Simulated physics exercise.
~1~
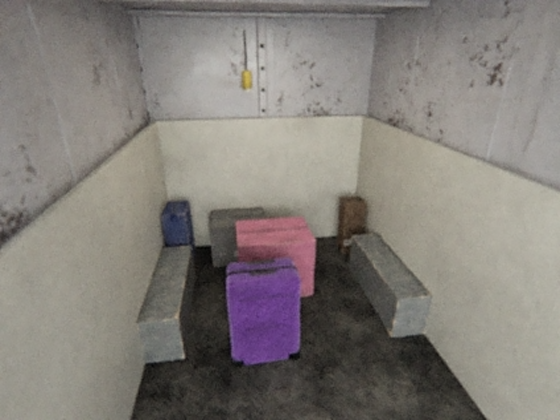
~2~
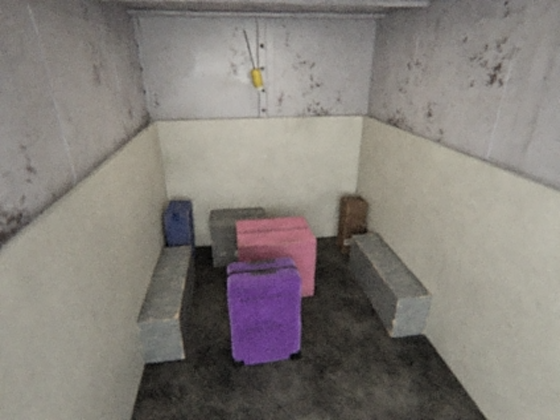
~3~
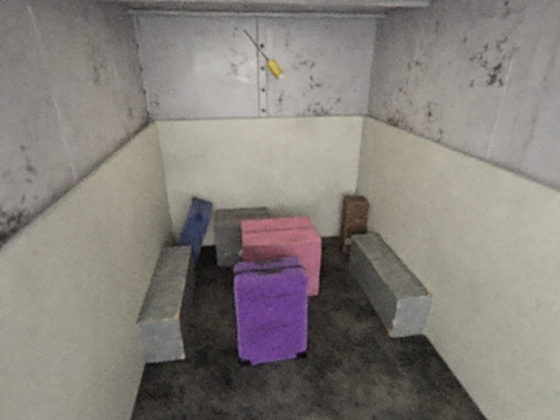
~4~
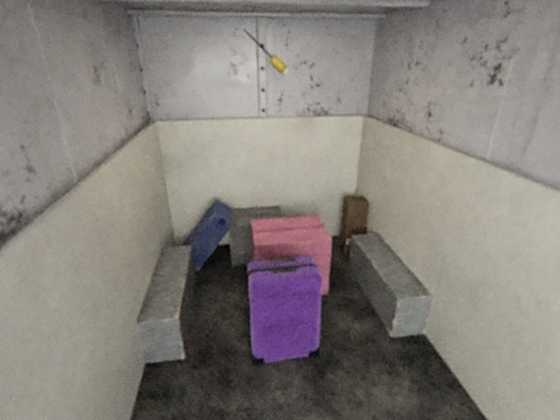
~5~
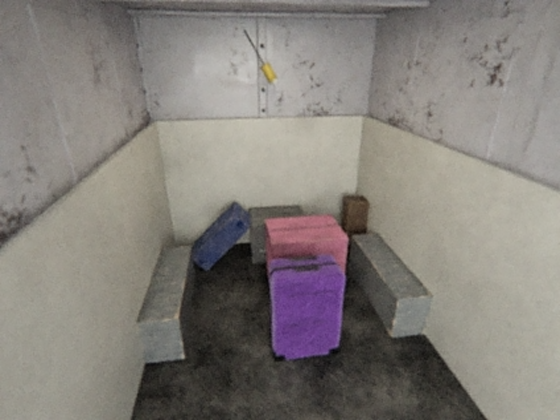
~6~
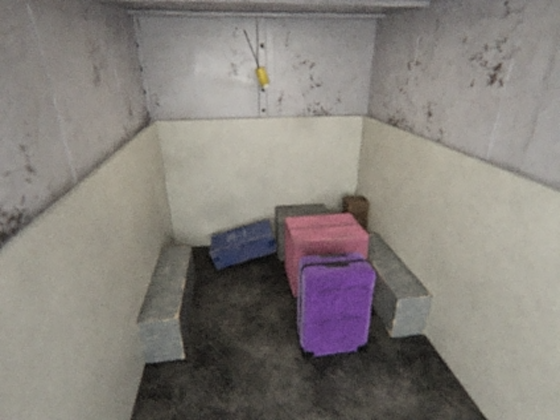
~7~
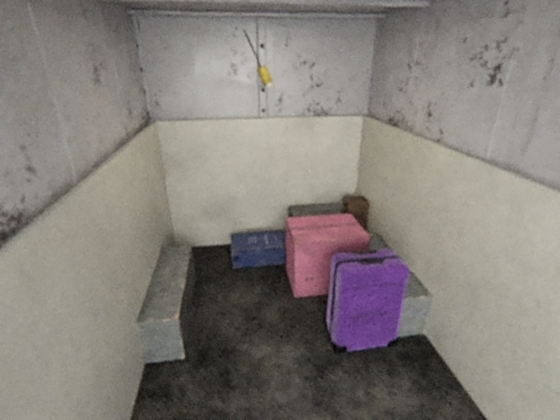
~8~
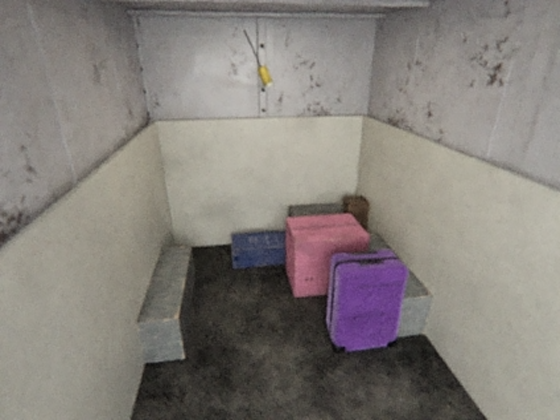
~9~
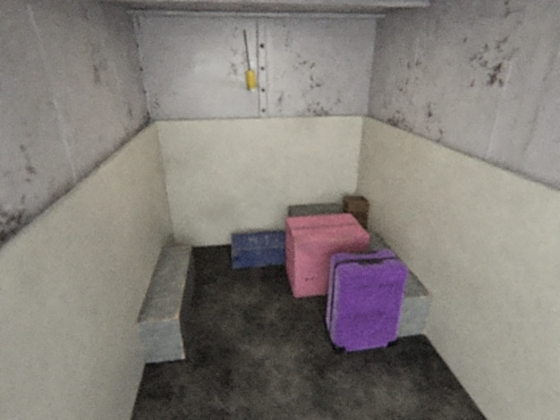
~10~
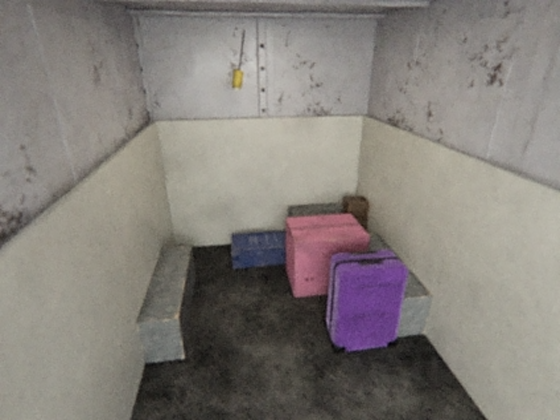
A purple suitcase stands nearest in the bare load bay of a vehicle, seen from a fixed, raised view facing the far wall, with a pink case and a grey box behind it. A blue case stands at the back left, a brown one at the back right, between low grey wheel boxes. A yellow object hanging on the wall swings right, and the blue case tips right as the purple, pink and grey ones slide that way. The blue case drops onto its side. The sliding stops, leaving the purple case upright by the right wheel box and the brown one still in its corner, while the yellow object swings back left.
